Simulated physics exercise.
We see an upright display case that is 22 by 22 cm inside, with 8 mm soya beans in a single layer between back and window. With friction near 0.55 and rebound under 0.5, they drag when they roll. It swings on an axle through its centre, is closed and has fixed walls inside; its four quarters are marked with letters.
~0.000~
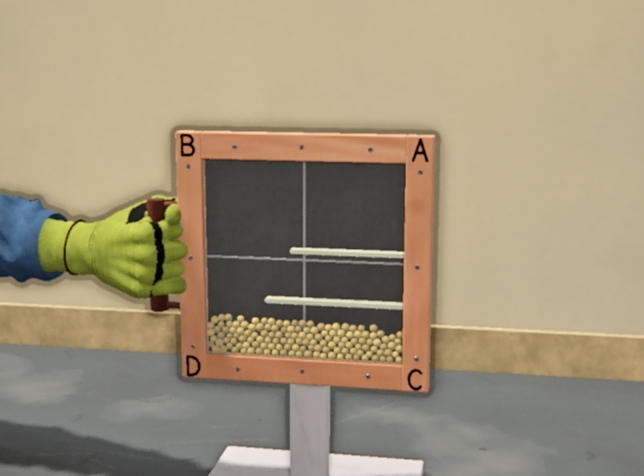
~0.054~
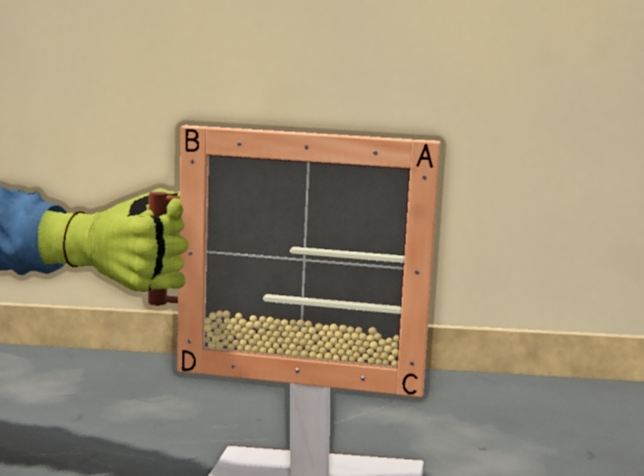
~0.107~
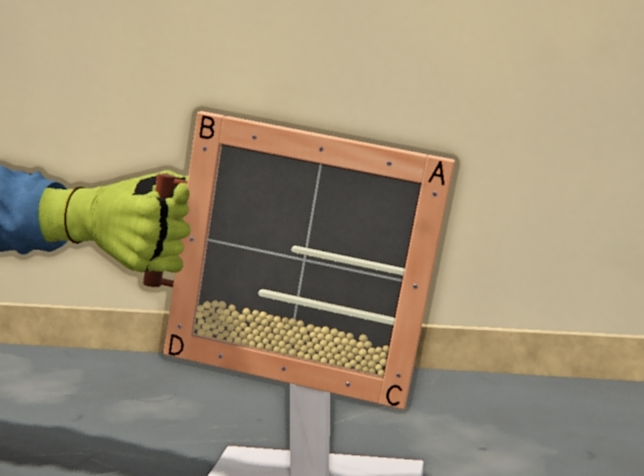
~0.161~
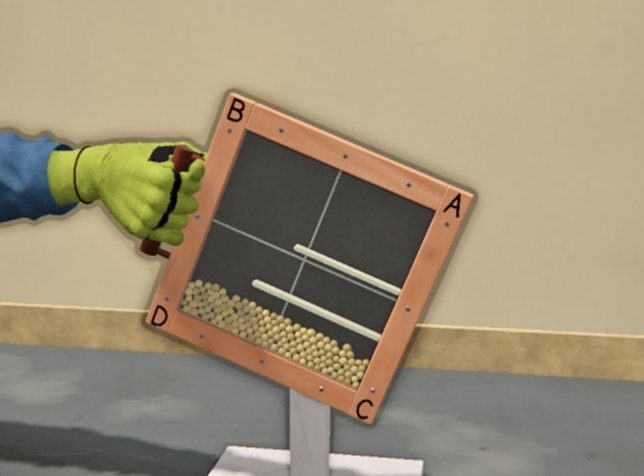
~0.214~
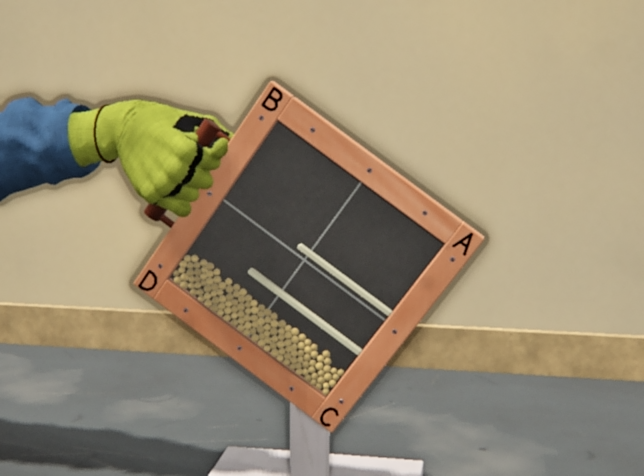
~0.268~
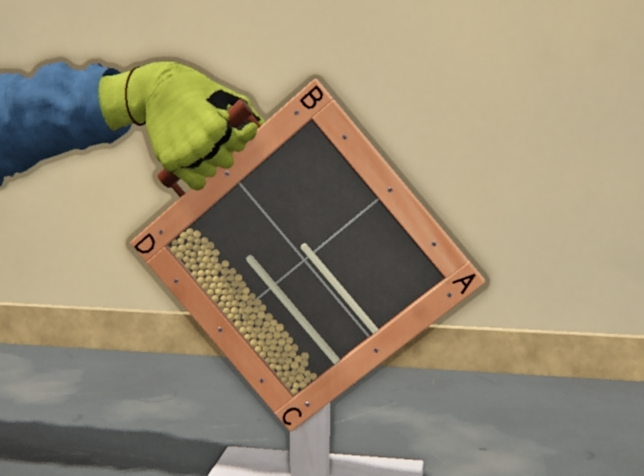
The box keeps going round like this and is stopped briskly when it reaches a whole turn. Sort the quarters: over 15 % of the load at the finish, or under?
Quarter A - under, quarter B - under, quarter C - under, quarter D - over.
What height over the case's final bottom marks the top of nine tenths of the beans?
About 8 cm up.
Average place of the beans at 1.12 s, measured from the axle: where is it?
It sits about 6 cm right and about 6 cm below the axle.
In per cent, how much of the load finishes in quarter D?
Share ending there: Approx. 90 %.
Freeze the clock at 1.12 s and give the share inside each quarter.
Quarter A: 0; quarter B: 10; quarter C: 5; quarter D: 85.
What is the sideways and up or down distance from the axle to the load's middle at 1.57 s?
It sits about 7 cm left and about 6 cm below the axle.
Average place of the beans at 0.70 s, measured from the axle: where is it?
Close to 6 cm leftward and 6 cm higher than the axle.
After 1.12 s, it has turned 265°, the beans' middle is 6 cm right of and 6 cm below the axle; by quarter, B 10 %, C 5 %, D 85 %.
After 1.57 s, it has turned 360°, the beans' middle is 7 cm left of and 6 cm below the axle; by quarter, B 10 %, D 90 %.
At rest by 2.4 s, A 0 %, B 0 %, C 5 %, D 90 %.
